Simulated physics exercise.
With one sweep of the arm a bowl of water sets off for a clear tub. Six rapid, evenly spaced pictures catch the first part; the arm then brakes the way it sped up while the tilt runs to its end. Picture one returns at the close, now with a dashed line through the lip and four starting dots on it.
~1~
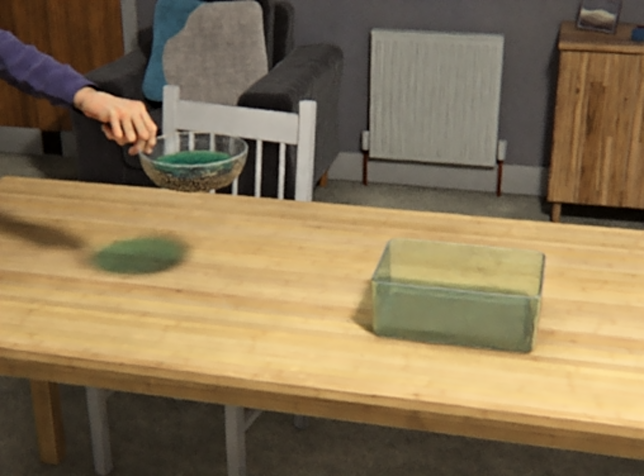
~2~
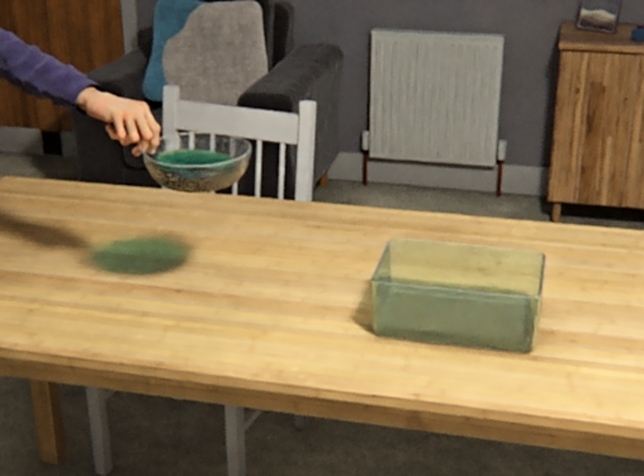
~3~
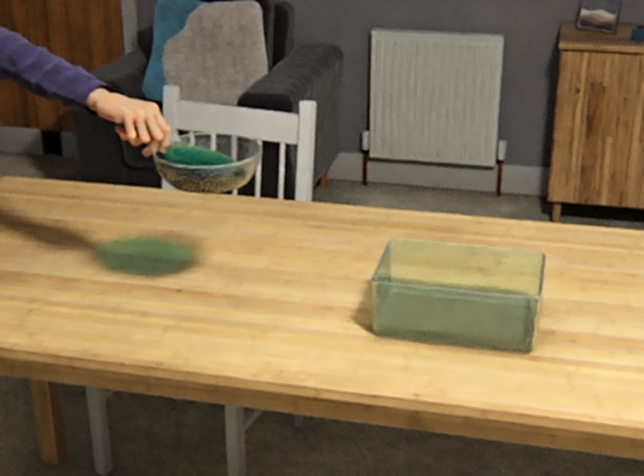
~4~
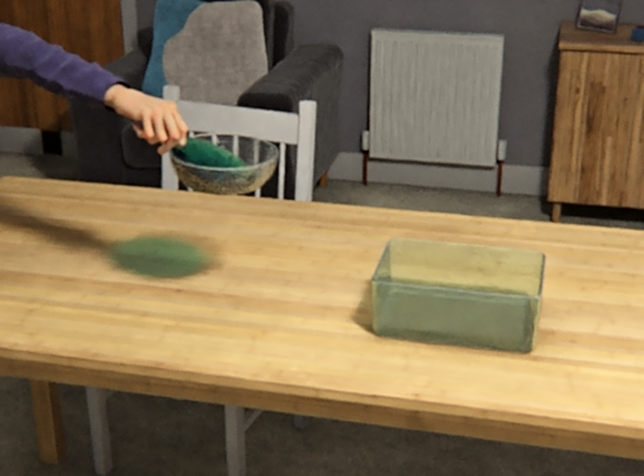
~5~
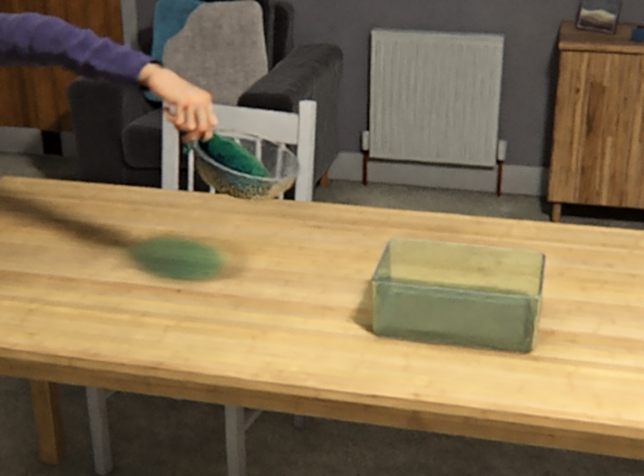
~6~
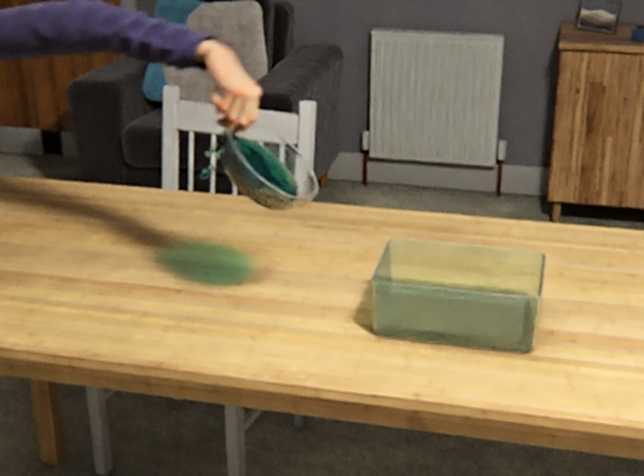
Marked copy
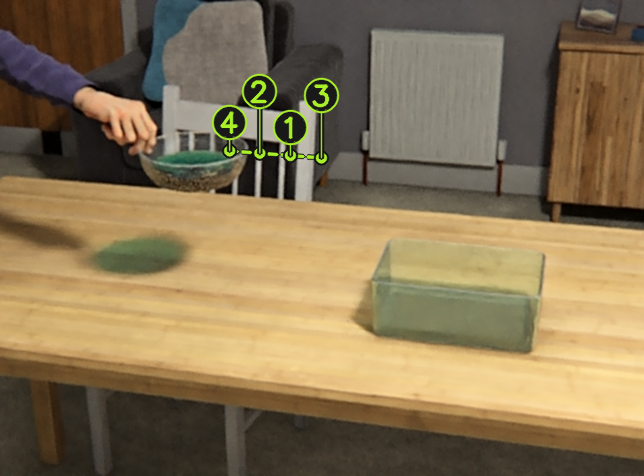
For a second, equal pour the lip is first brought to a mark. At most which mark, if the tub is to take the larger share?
Choose 2.
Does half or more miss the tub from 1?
No, that is safe.
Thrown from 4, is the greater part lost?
Yes, it does.
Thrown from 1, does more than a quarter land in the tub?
Yes, clearly.
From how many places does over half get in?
Three.
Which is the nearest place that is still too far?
Here it is place 4.
In lime, 1 at (290, 155); 2 at (259, 153); 3 at (321, 157); 4 at (229, 150).
If 1 is chosen, about 71 % lands in the tub, 8 % falls short and 21 % goes beside or beyond.
If 2 is chosen, about 67 % lands in the tub, 23 % falls short and 10 % goes beside or beyond.
If 3 is chosen, about 83 % lands in the tub, 8 % falls short and 9 % goes beside or beyond.
If 4 is chosen, about 26 % lands in the tub, 67 % falls short and 7 % goes beside or beyond.
